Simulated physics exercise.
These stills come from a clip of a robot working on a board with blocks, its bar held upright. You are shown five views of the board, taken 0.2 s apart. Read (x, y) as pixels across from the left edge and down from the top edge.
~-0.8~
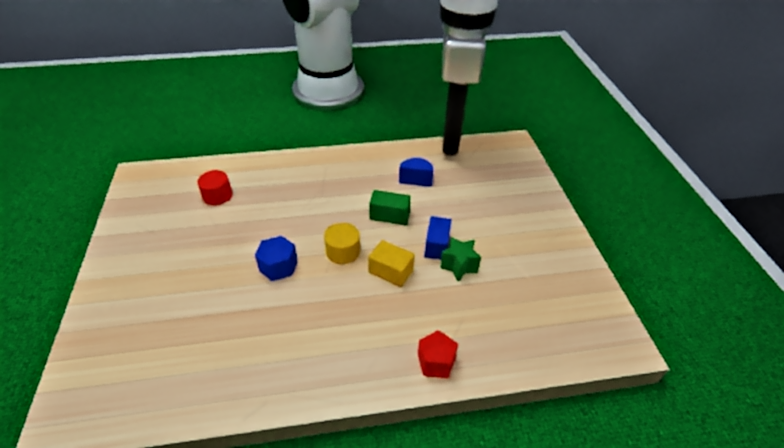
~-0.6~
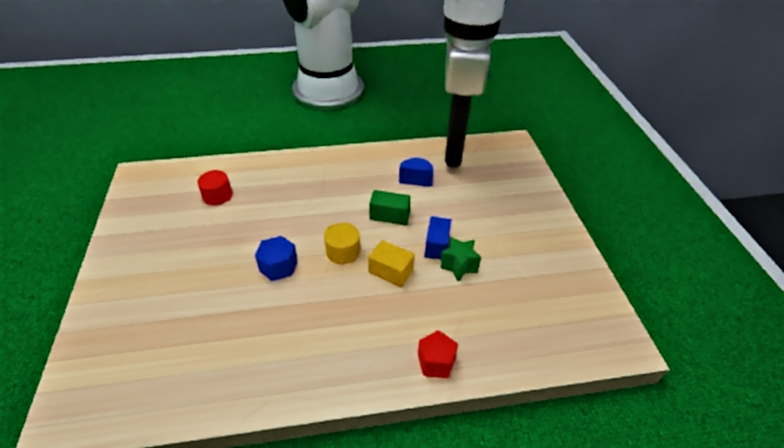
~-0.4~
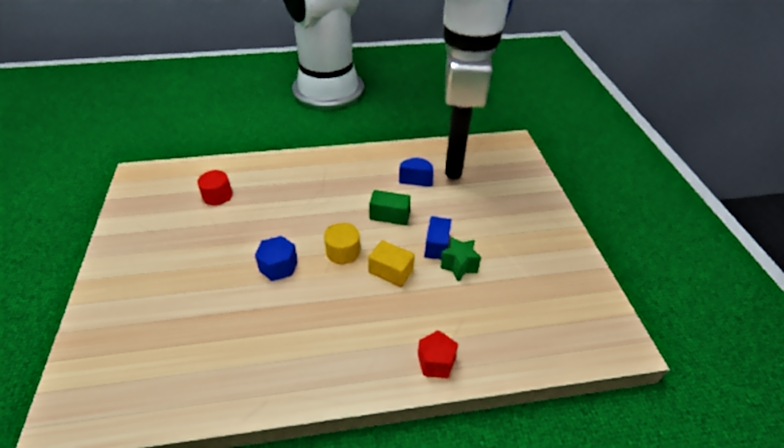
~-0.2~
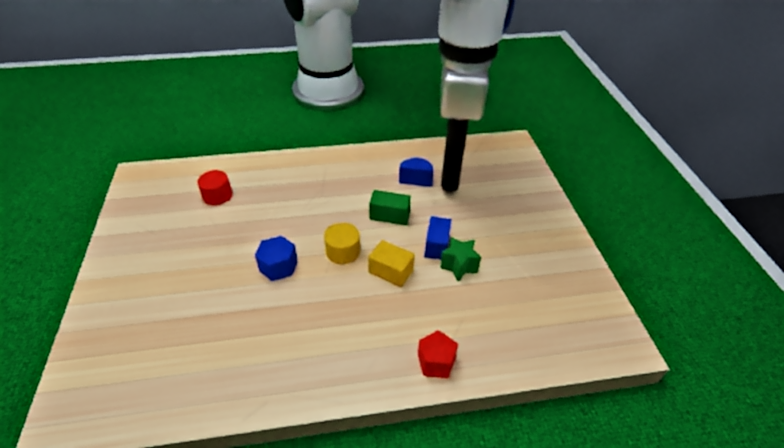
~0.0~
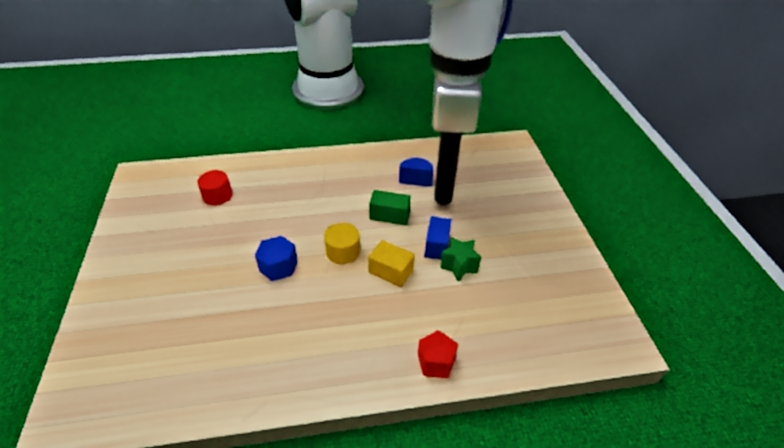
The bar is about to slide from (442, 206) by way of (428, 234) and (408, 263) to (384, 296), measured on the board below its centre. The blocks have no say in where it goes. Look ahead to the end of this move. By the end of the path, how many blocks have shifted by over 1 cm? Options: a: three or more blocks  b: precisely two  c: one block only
The one that fits is a, three or more blocks.
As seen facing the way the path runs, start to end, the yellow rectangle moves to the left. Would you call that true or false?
That statement is not accurate.
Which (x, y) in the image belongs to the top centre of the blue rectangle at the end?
At (437, 259).
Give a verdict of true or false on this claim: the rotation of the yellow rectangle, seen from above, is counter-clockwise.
False.
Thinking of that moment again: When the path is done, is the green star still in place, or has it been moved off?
My prediction: It moves.
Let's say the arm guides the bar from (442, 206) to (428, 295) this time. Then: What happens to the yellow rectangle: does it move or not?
Put simply, it stays right there.
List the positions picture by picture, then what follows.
In the first frame, lower end of the bar at (450, 150), tops of blocks, green rectangle at (390, 199), yellow rectangle at (392, 255), blue rectangle at (439, 229), green star at (462, 249).
In the second frame, bar at (453, 162), blocks as before.
In the third frame, bar at (453, 174), blocks as before.
In the fourth frame, bar at (450, 186), blocks as before.
In the fifth frame, bar at (443, 199), green rectangle at (390, 199), yellow rectangle at (392, 255), blue rectangle at (439, 229), green star at (462, 249).
The first path, step by step. One third of the way, bar at (428, 227); blue rectangle at (439, 238), turned 15° anticlockwise; green star at (465, 253).
Two thirds of the way, bar at (409, 256); yellow rectangle at (387, 257); blue rectangle at (437, 259), turned 65° anticlockwise; green star at (471, 257), turned 40° anticlockwise.
At the end, bar at (384, 288); green rectangle not moved; yellow rectangle at (360, 272), turned 85° clockwise; blue rectangle at (437, 259), turned 70° anticlockwise; green star at (471, 257), turned 40° anticlockwise.
